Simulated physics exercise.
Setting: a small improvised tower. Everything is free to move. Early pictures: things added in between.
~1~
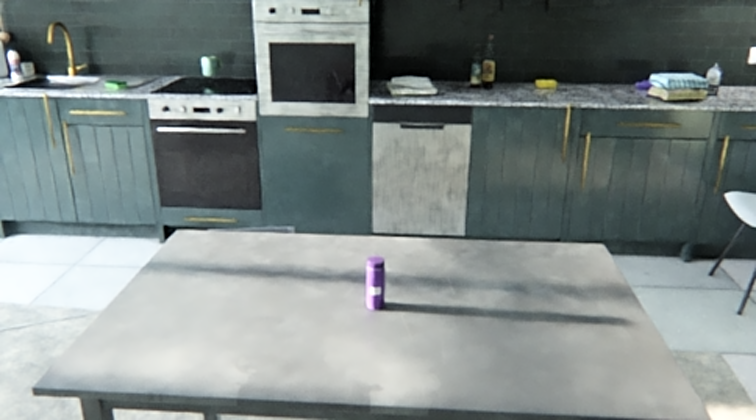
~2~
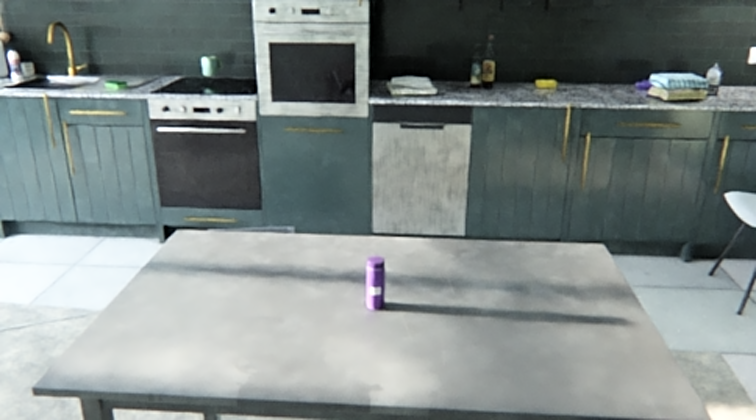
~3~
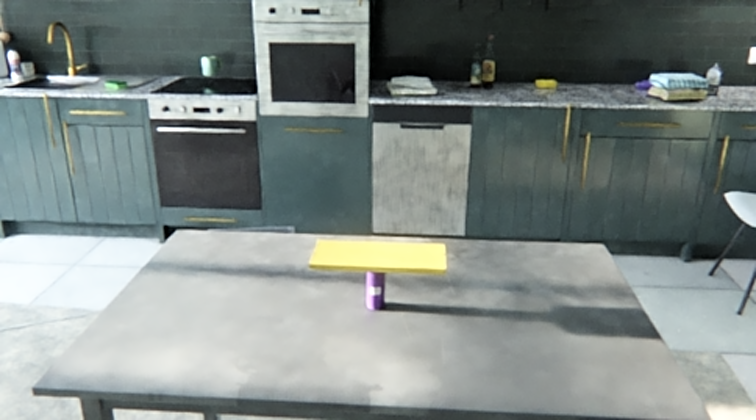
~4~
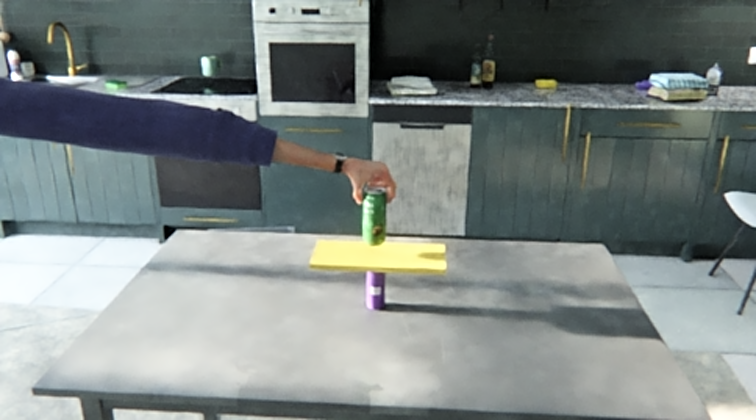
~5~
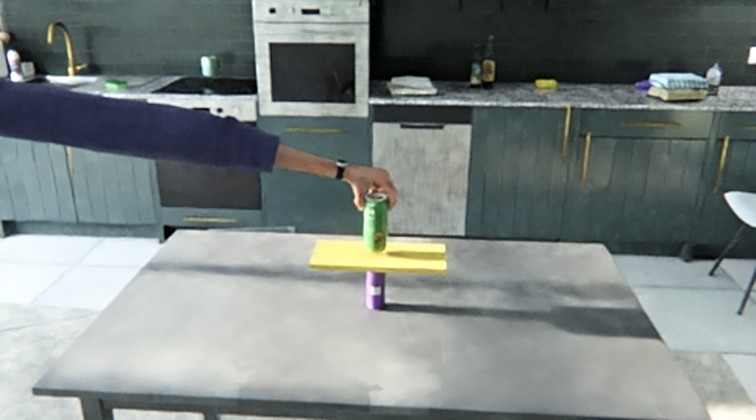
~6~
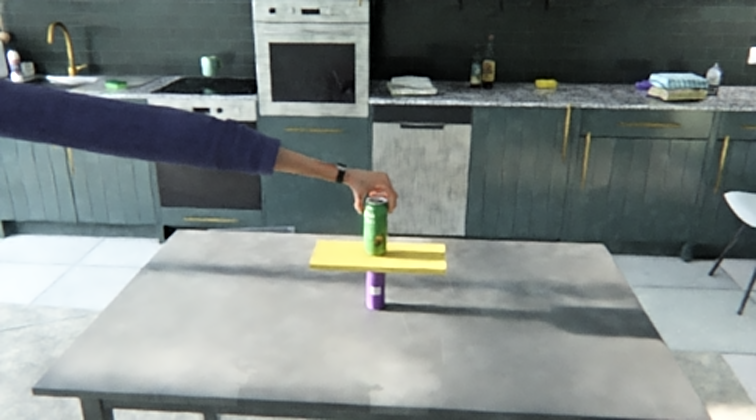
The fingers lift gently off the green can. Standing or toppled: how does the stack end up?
The stack ends up standing.
Then, 0.30 s past the last view, nothing moves.
Then, 0.70 s past the last view, green can resting near (376, 227).
Finally, all 3 still in place. Final places as the last picture's camera would see them, green can near (376, 227). The stack stays up.
